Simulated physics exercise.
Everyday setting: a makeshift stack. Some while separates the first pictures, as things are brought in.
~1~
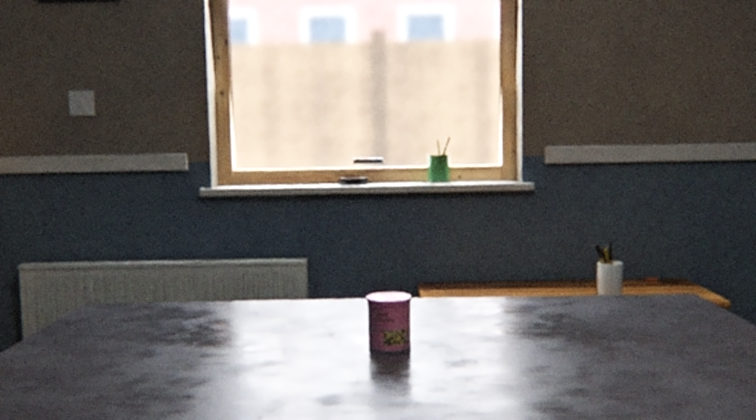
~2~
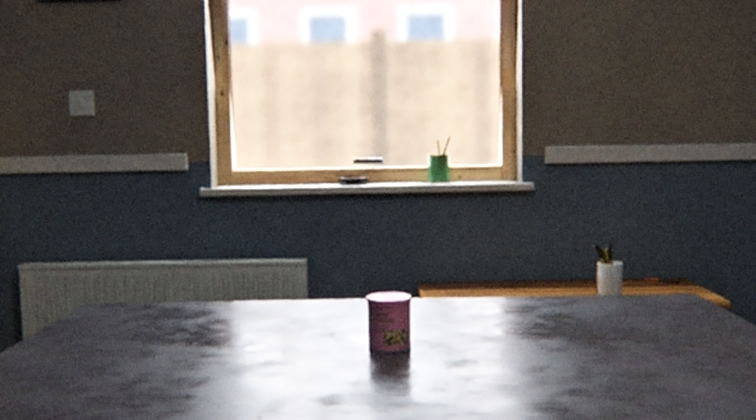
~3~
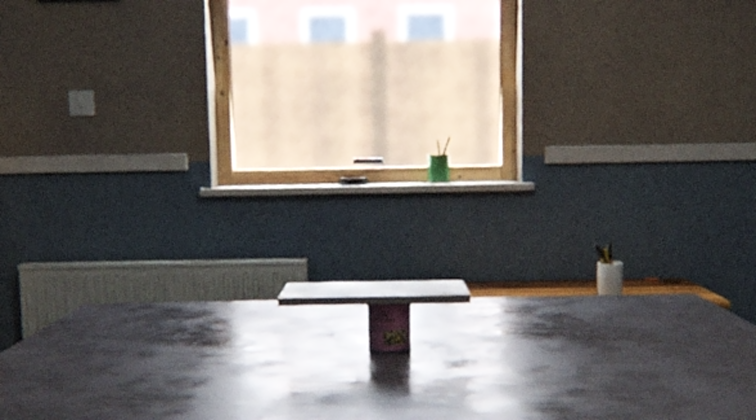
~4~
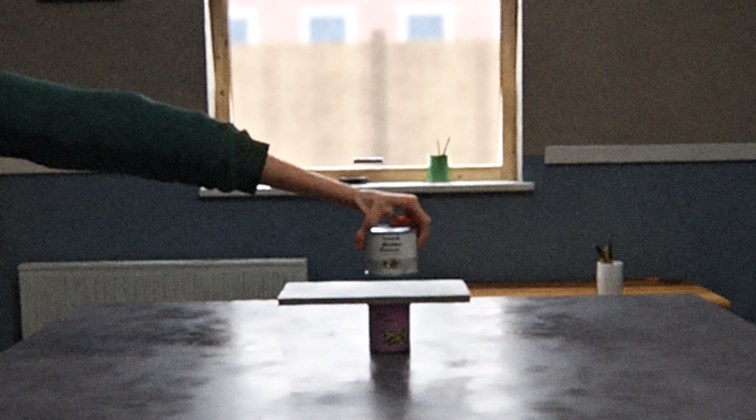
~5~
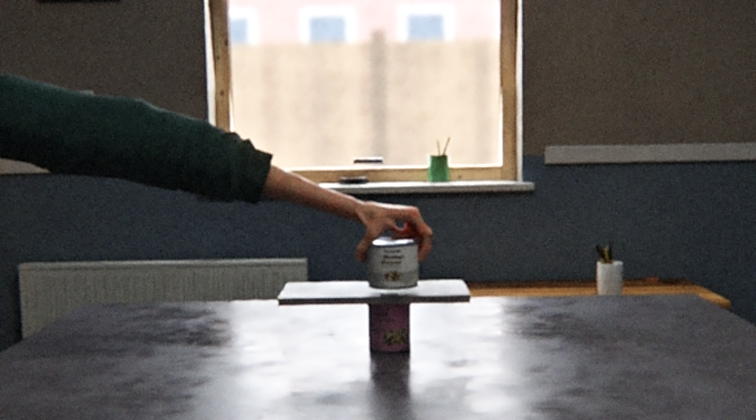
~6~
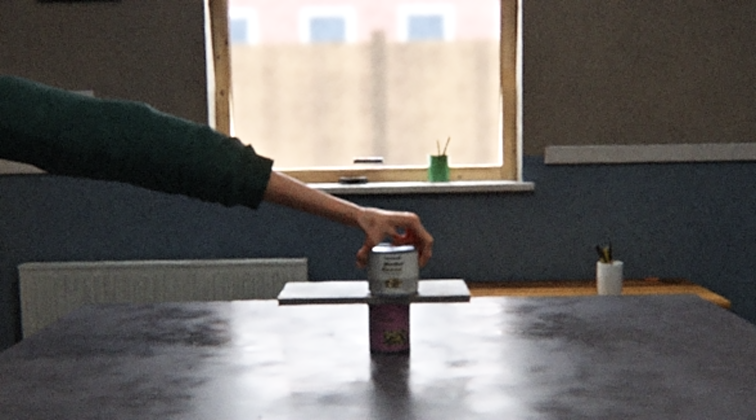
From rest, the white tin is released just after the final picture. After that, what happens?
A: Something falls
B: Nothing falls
(B) Nothing falls.
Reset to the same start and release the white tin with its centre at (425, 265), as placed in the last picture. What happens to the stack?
Outcome: Stable.
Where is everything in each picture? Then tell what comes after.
The last thing is not in view yet; pink tin (389, 322), in the first frame.
The last thing is not in view yet; pink tin (389, 322), in the second frame.
The last thing is not in view yet; pink tin (389, 322), in the third frame.
On its way; white tin (391, 251); pink tin (389, 322), in the fourth frame.
On its way; white tin (393, 263); pink tin (389, 322), in the fifth frame.
In place under the hand; white tin (393, 270); pink tin (389, 322), in the sixth frame.
Then, 0.40 s after the last picture, nothing has stirred.
Then, 1.10 s after the last picture, white tin resting near (393, 270).
At rest, all 3 in place. Seen from the same camera at the end, white tin near (393, 270). The stack holds.
